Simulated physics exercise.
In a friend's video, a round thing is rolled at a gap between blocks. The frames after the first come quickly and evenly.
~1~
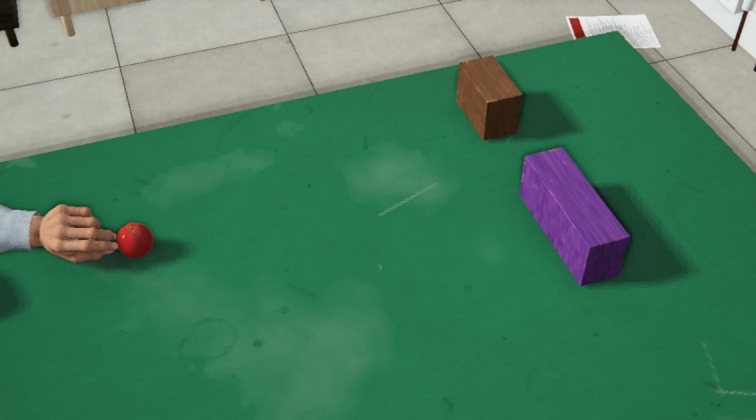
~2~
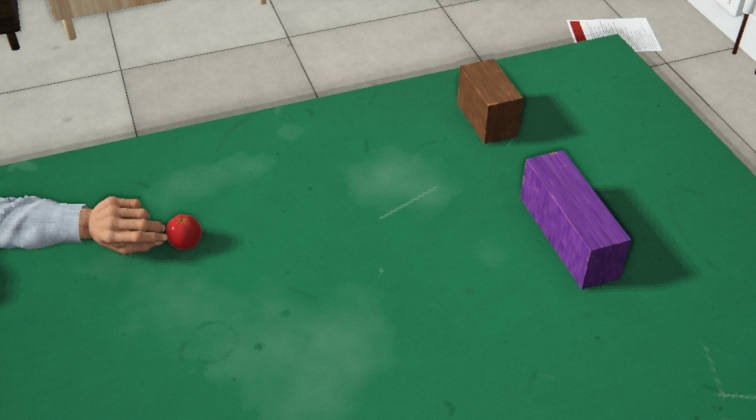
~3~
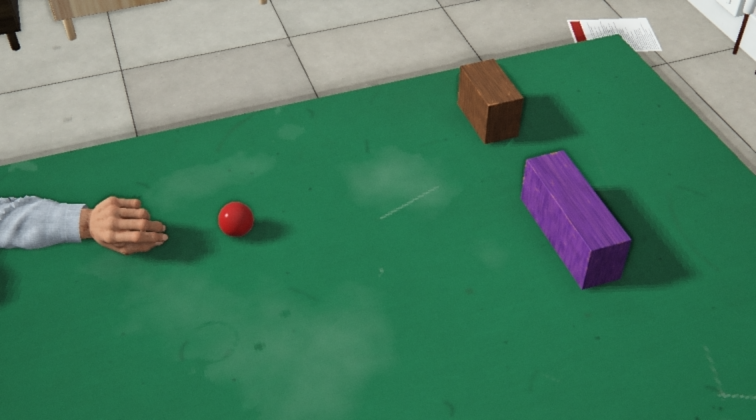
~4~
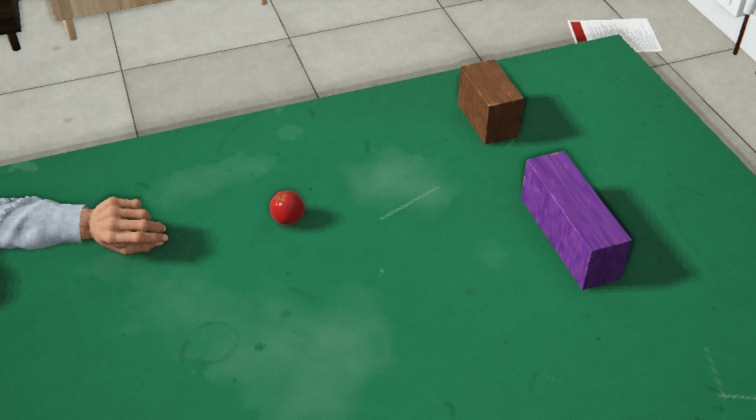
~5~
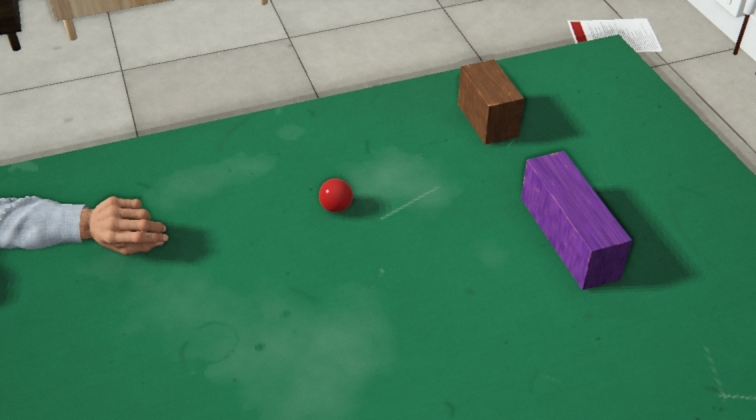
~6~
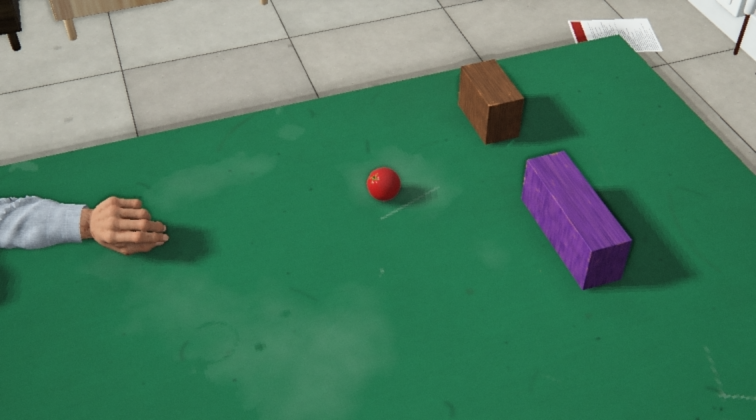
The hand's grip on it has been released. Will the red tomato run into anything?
My bet is it slips past the obstacles.
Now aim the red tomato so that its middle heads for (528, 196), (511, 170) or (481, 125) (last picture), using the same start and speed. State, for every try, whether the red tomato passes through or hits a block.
Each time, it knocks into a block; makes it past; knocks into a block.
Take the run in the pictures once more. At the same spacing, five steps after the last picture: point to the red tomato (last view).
Centre near (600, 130).
Then, 0.38 s after the last picture, red tomato heading on near (655, 118).
Then, 0.86 s after the last picture, red tomato heading on.
By the end, the red tomato gets between the blocks.
